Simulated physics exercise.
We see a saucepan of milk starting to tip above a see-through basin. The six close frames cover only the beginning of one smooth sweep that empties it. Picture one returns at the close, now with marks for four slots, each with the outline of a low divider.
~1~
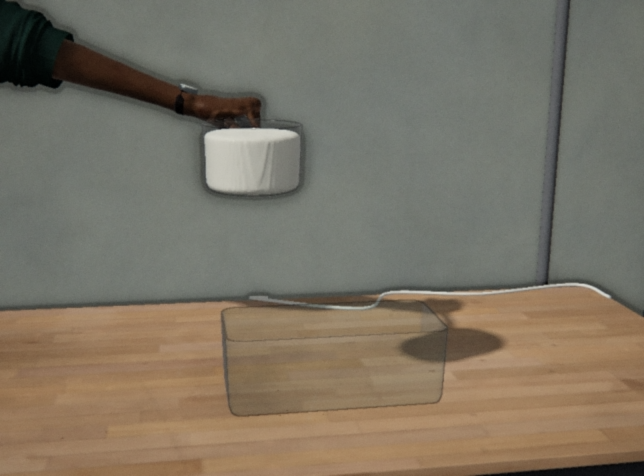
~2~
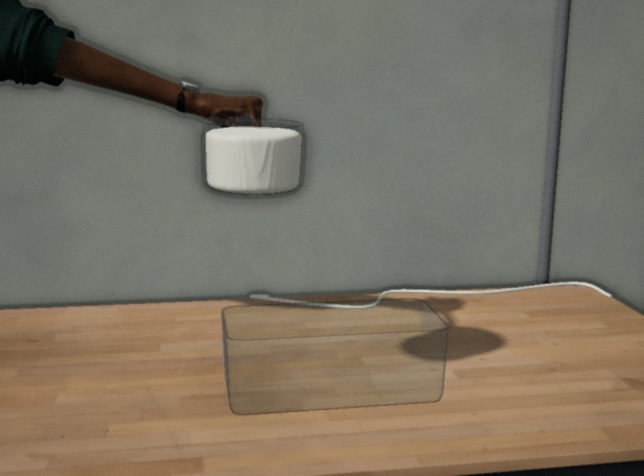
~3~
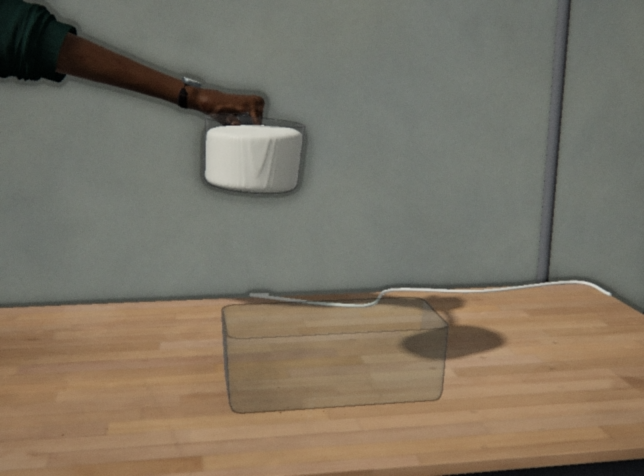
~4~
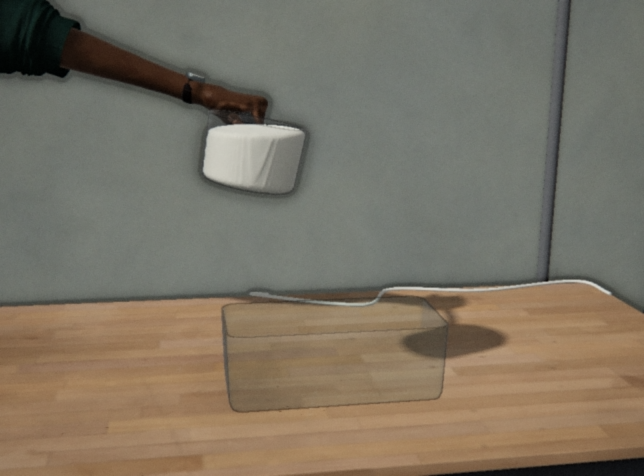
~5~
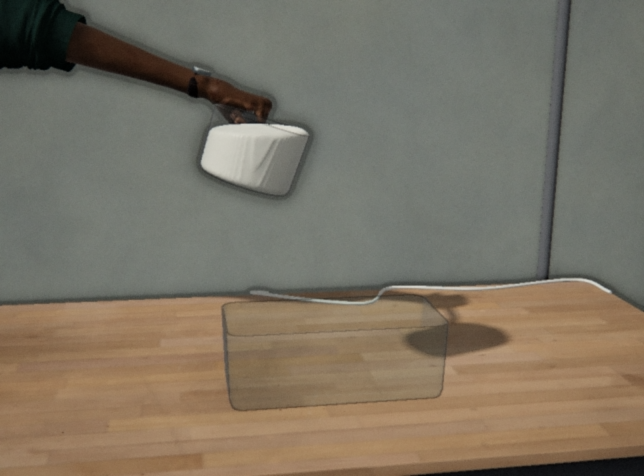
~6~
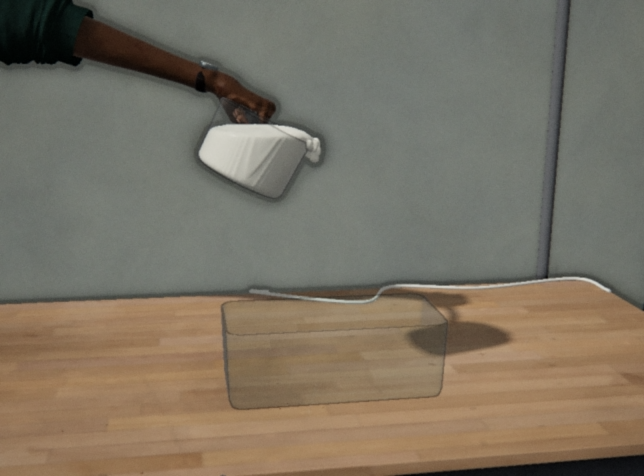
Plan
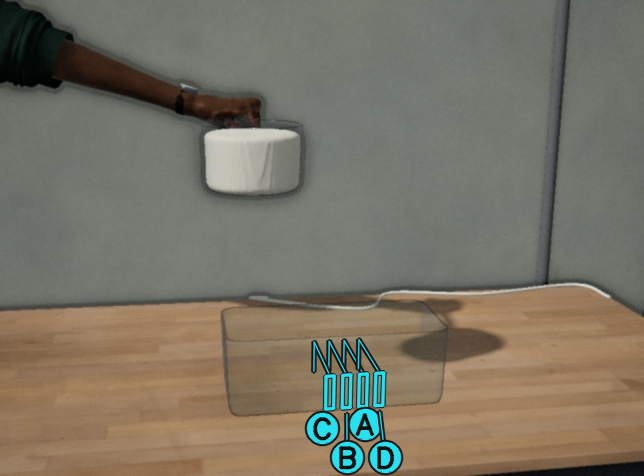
A hand held a small white pan of milk above a clear basin on a wooden table, then slowly tilted it to the right until a little milk came over the lip.
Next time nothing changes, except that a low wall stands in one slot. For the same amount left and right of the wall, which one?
Position D does it best.
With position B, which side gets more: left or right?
The right one.
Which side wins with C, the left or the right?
The right side.
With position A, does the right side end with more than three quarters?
No, it does not.
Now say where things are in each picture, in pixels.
Upright, lip at (300, 123); basin from (229, 415) to (441, 400); nothing has left yet, in the first frame.
Upright, lip at (301, 123); nothing has left yet, in the second frame.
Tipped about 5°, lip at (303, 124); nothing has left yet, in the third frame.
Tipped about 11°, lip at (305, 128); nothing has left yet, in the fourth frame.
Tipped about 18°, lip at (308, 134); milk is over the lip, down to (308, 134), in the fifth frame.
Tipped about 28°, lip at (309, 142); milk is over the lip, down to (315, 159), in the sixth frame.
In cyan, A at (363, 412); B at (346, 413); C at (330, 414); D at (379, 411).
Choosing A, about 29 % ends left of the wall and 69 % right of it.
Choosing B, about 12 % ends left of the wall and 87 % right of it.
Choosing C, about 5 % ends left of the wall and 94 % right of it.
Choosing D, about 49 % ends left of the wall and 49 % right of it.
